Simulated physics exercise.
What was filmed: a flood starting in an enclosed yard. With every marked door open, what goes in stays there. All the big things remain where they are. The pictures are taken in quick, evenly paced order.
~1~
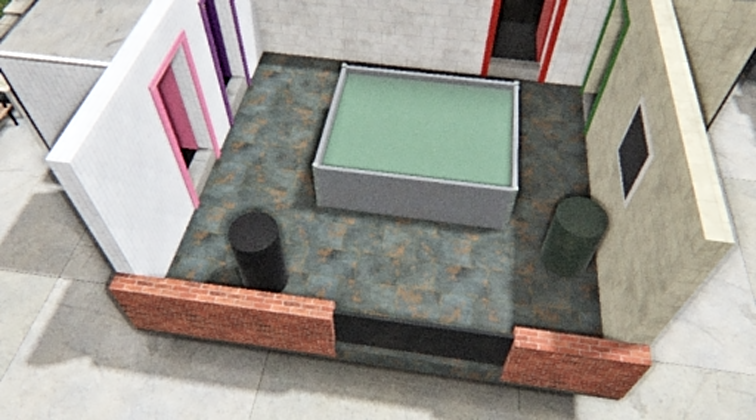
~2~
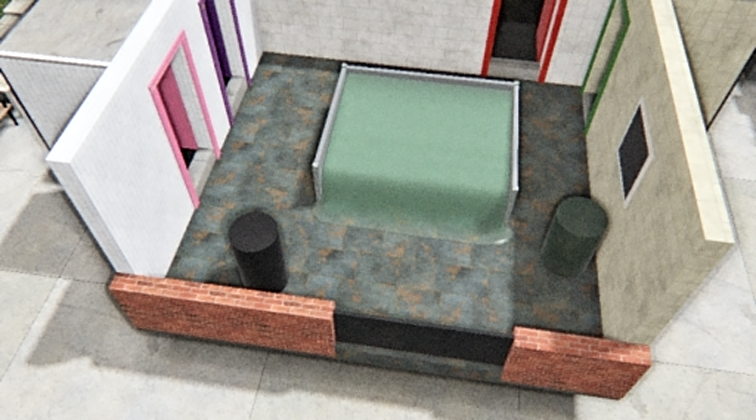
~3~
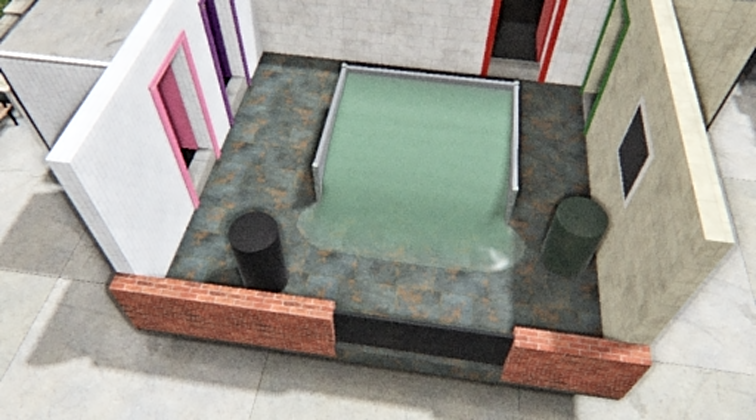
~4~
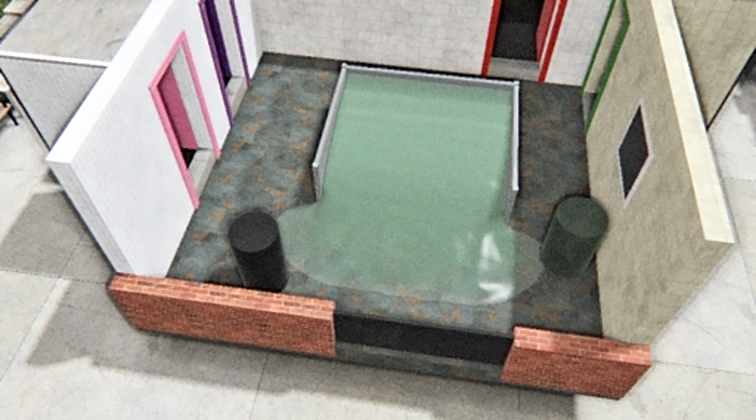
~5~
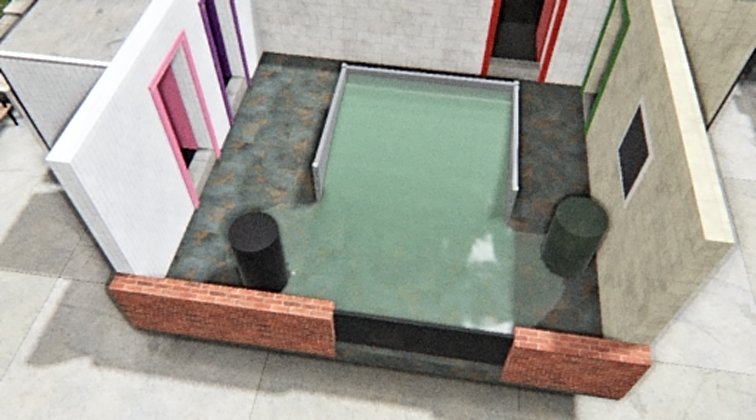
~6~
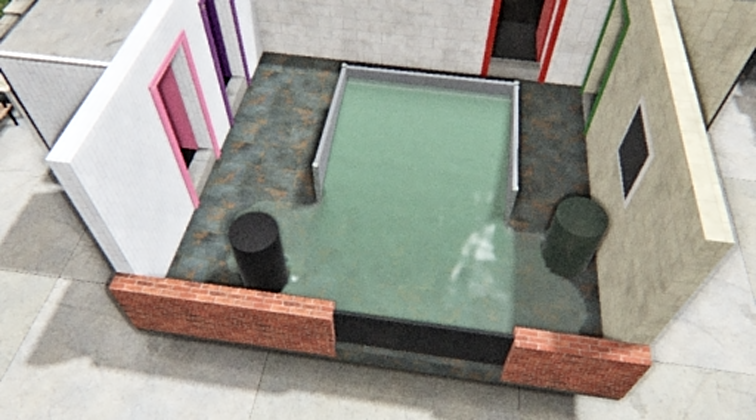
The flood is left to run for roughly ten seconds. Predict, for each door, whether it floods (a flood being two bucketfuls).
Result: Red door: Limit not exceeded; green door: Limit exceeded; purple door: Limit not exceeded; pink door: Limit not exceeded.
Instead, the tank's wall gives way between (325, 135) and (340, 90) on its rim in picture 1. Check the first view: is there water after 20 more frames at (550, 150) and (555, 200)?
As listed: Dry, free of water.
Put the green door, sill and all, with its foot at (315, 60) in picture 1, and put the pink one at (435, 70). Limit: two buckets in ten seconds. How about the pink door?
Here, pink door undershoots.
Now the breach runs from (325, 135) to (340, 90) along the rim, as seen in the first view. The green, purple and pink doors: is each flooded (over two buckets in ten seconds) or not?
Result - green: Above the limit; purple: Above the limit; pink: Above the limit.
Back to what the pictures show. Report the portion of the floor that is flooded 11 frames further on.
Estimated share: Around 45 %.
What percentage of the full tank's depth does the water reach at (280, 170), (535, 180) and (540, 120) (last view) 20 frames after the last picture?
6, 8 and 2 per cent, roughly.
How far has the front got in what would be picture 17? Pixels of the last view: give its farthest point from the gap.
My pick would be pixel (155, 303).
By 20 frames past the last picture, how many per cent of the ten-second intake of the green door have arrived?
My estimate: Close to 0 per cent.
A moment on, water covers 40 % of the floor; the red door not reached, the green door not reached, the purple door not reached, the pink door not reached.
Next, water covers 45 % of the floor; the red door not reached, the green door not reached, the purple door not reached, the pink door wet at the sill, nothing in.
Then, water covers 80 % of the floor; the red door wet at the sill, nothing in, the green door wet at the sill, nothing in, the purple door wet at the sill, nothing in, the pink door wet at the sill, nothing in.
Later, water covers 100 % of the floor; the red door wet at the sill, nothing in, the green door over two buckets in, the purple door wet at the sill, nothing in, the pink door wet at the sill, nothing in.
In the end, water covers 100 % of the floor; the red door under two buckets in, the green door far over two buckets in, the purple door wet at the sill, nothing in, the pink door wet at the sill, nothing in.
